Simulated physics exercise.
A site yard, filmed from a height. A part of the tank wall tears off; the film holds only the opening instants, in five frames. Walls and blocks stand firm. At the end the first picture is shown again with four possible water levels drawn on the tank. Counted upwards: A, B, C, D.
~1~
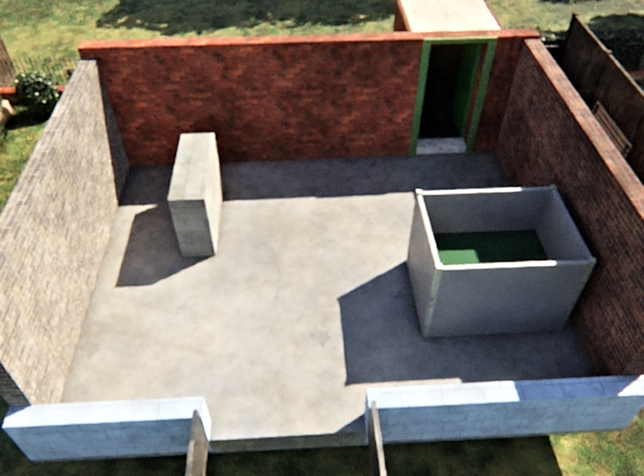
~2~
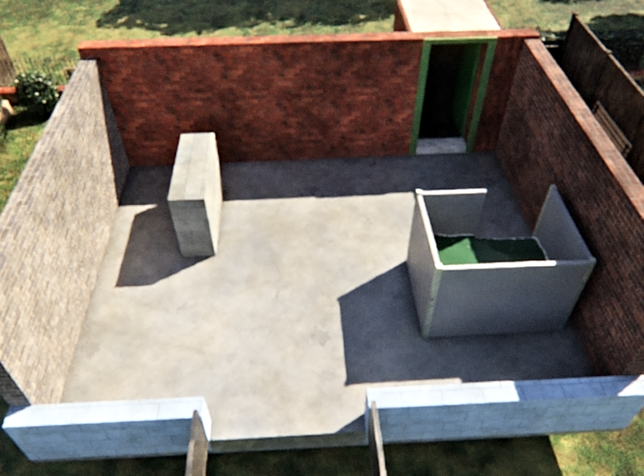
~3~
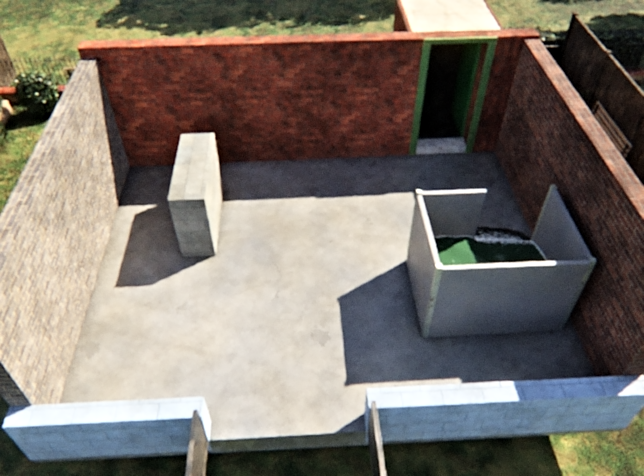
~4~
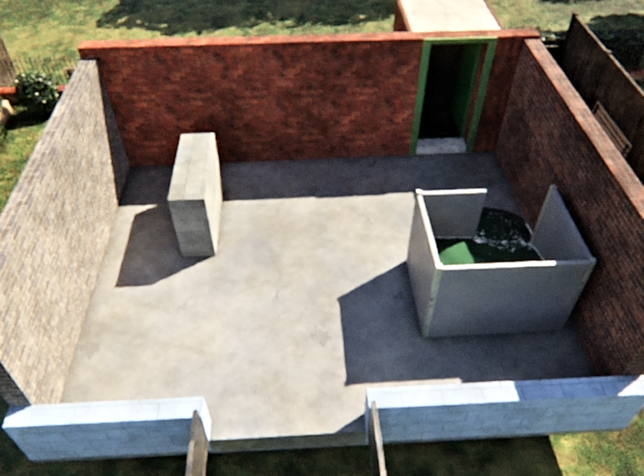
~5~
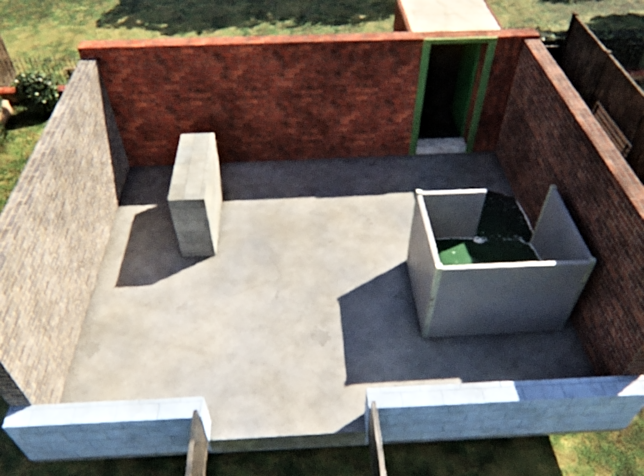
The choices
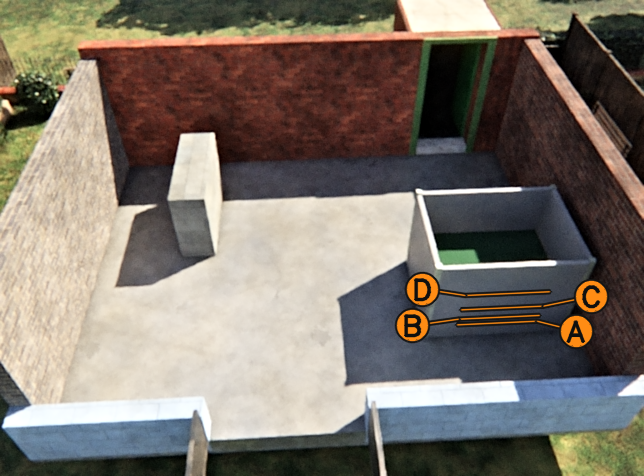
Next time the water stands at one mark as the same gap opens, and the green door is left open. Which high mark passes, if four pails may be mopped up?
B is the one.
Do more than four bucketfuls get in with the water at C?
Yes, that goes wrong.
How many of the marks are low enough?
Two of them.
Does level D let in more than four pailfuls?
Yes.
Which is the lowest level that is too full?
That is level C.
On the marked copy, A at (497, 323); B at (499, 317); C at (502, 307); D at (507, 293); from the bottom up A, B, C, D.
Choosing A, nothing gets over.
Choosing B, a bucket or two gets in.
Choosing C, about 8 bucketfuls get in.
Choosing D, dozens of bucketfuls pour in.
